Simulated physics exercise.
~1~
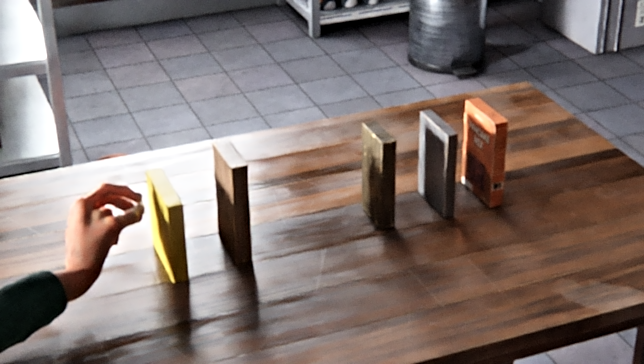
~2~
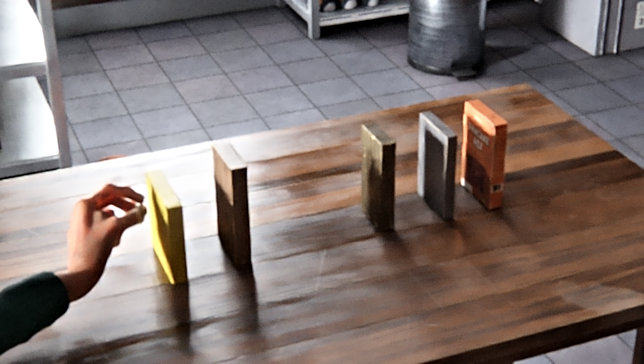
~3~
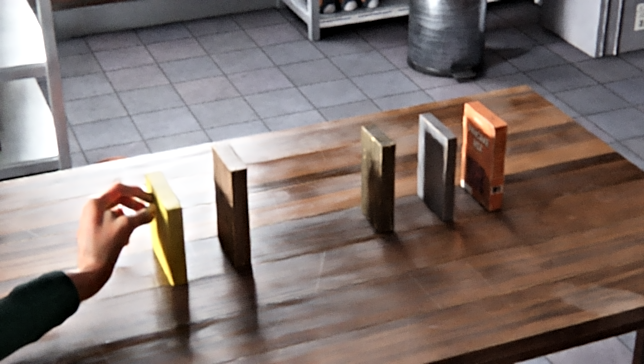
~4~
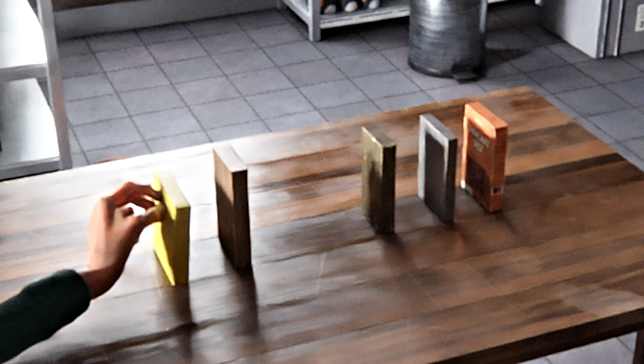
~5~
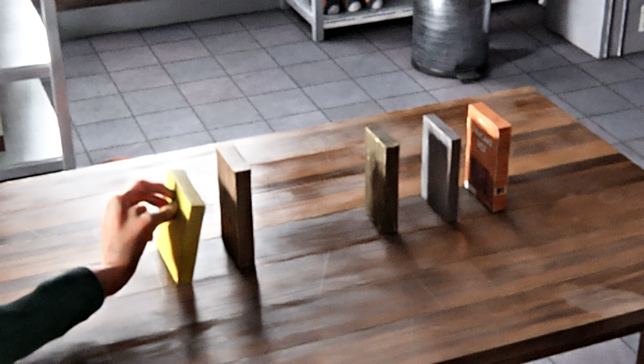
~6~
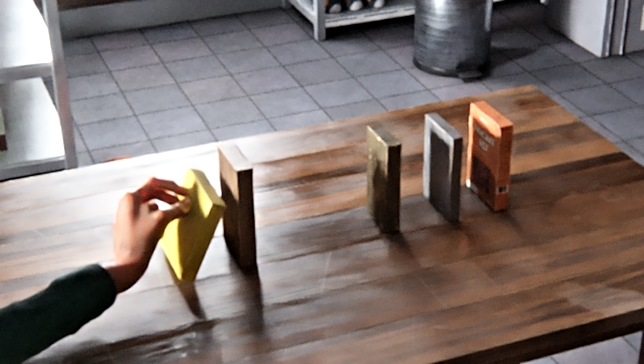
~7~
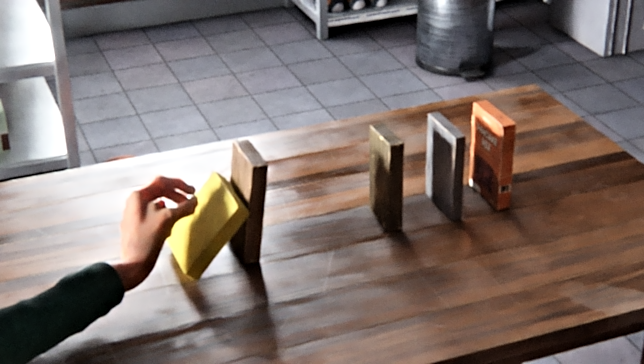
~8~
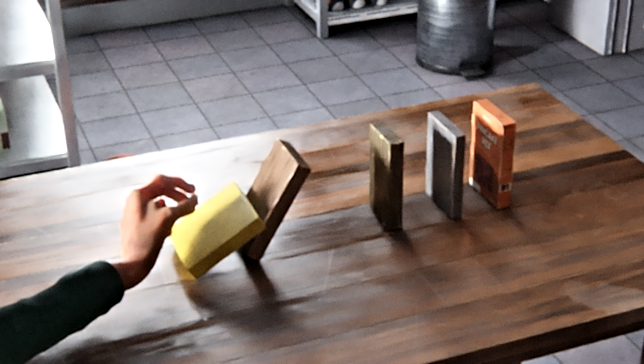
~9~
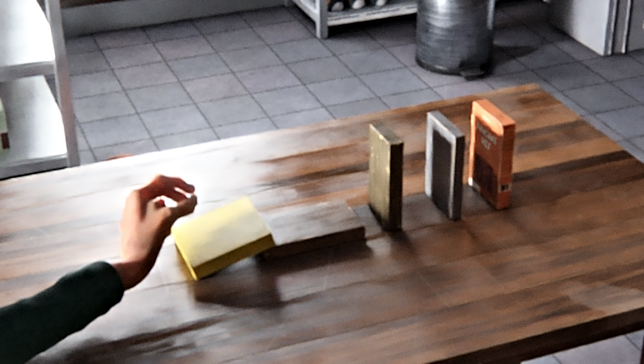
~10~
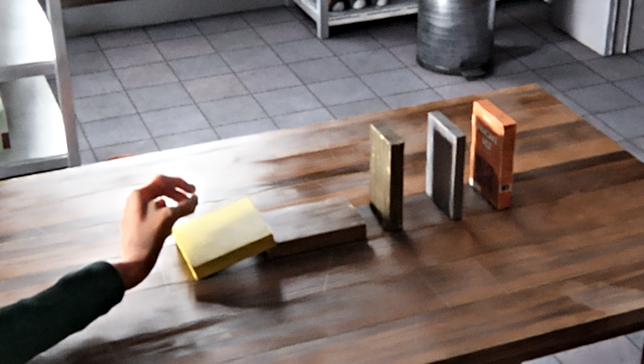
A bright yellow block stands at the left end of a spaced row on a wooden table, seen from above at a slight angle in a room with a grey tiled floor. To its right stand a brown board, a dark block, a grey board and an orange packet. A hand in a dark green sleeve reaches in from the left and slowly pushes the top of the yellow block until it tips rightward into the brown board. The brown board topples and lands flat, just short of the dark block. The yellow block rests tilted against it, while the other three stay upright.
